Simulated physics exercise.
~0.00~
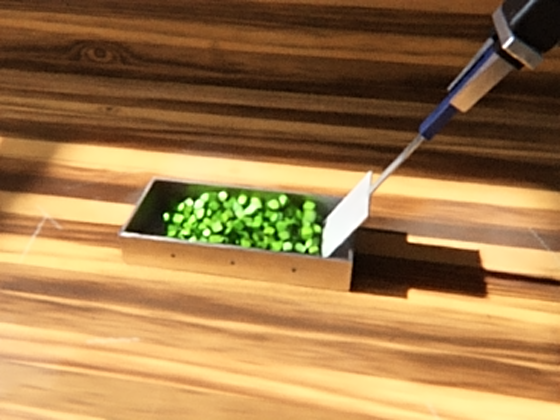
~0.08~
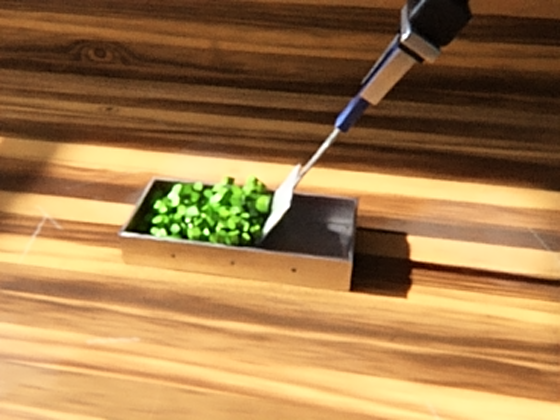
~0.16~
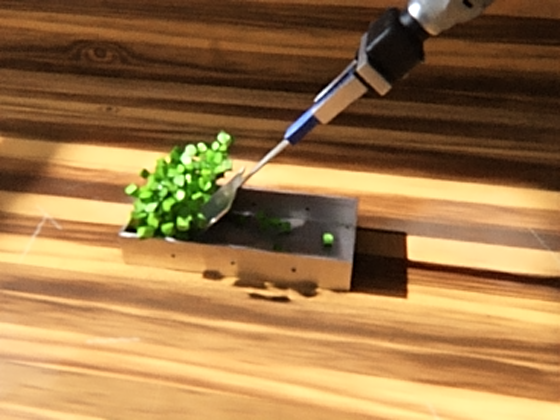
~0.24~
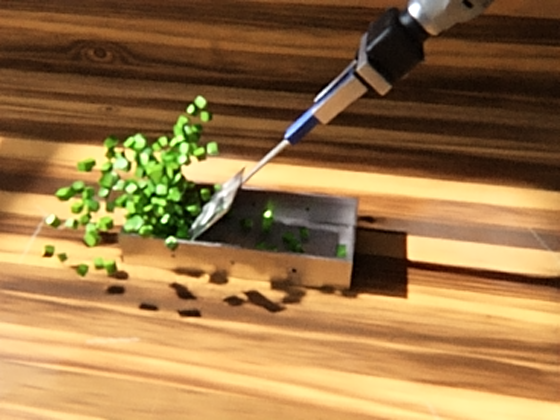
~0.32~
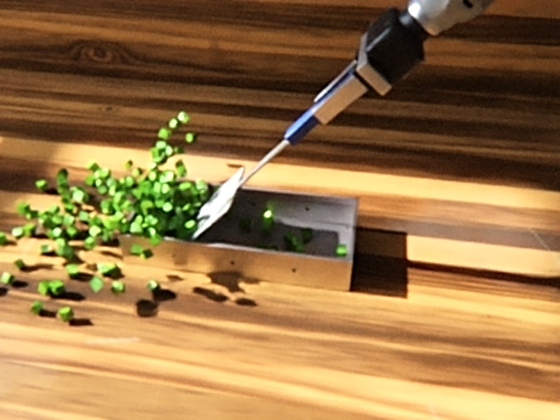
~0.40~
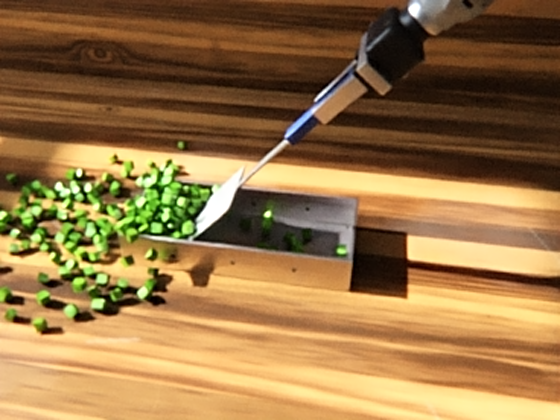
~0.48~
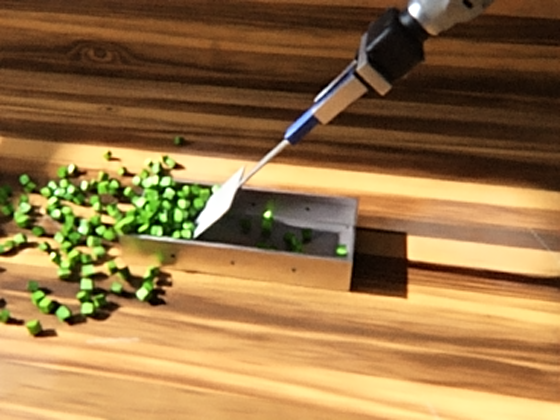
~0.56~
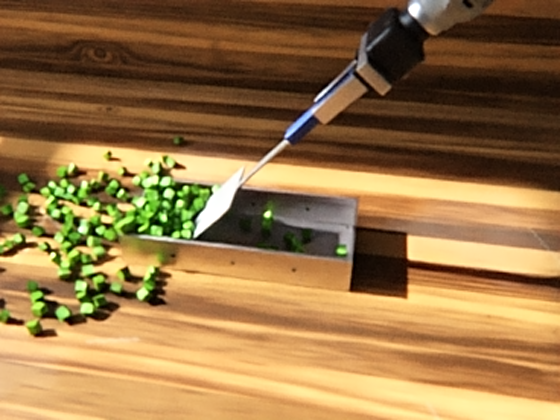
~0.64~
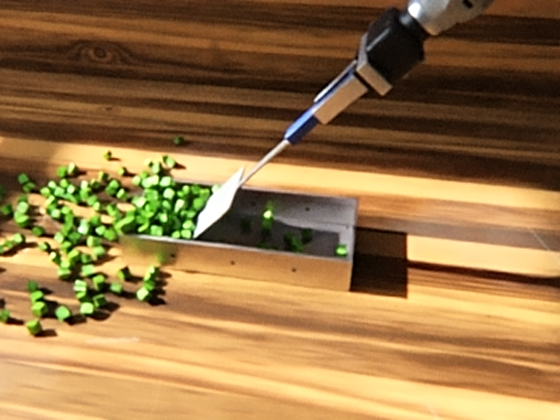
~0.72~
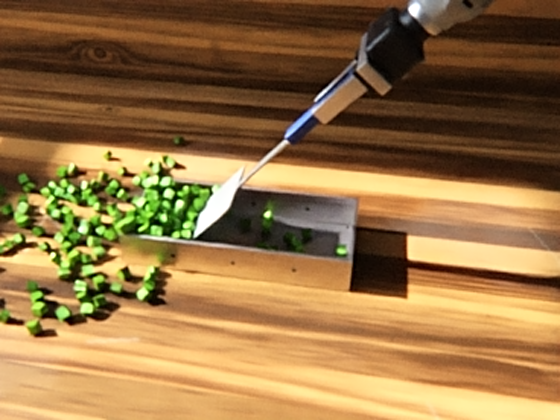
The clip opens on a shallow metal roasting tin full of small green vegetable dice, standing on a striped wooden table top, with a turner gripped by a robot at its right end. The turner sweeps left through the tin, pushing the dice into a steep heap at the left end. As its blade tilts slightly and stops, the heap surges up and over the rim. Dice fly leftward and scatter across the wood while the tin stays put. At the end, many lie strewn on the table, while others remain piled against the still blade, with a few behind it.
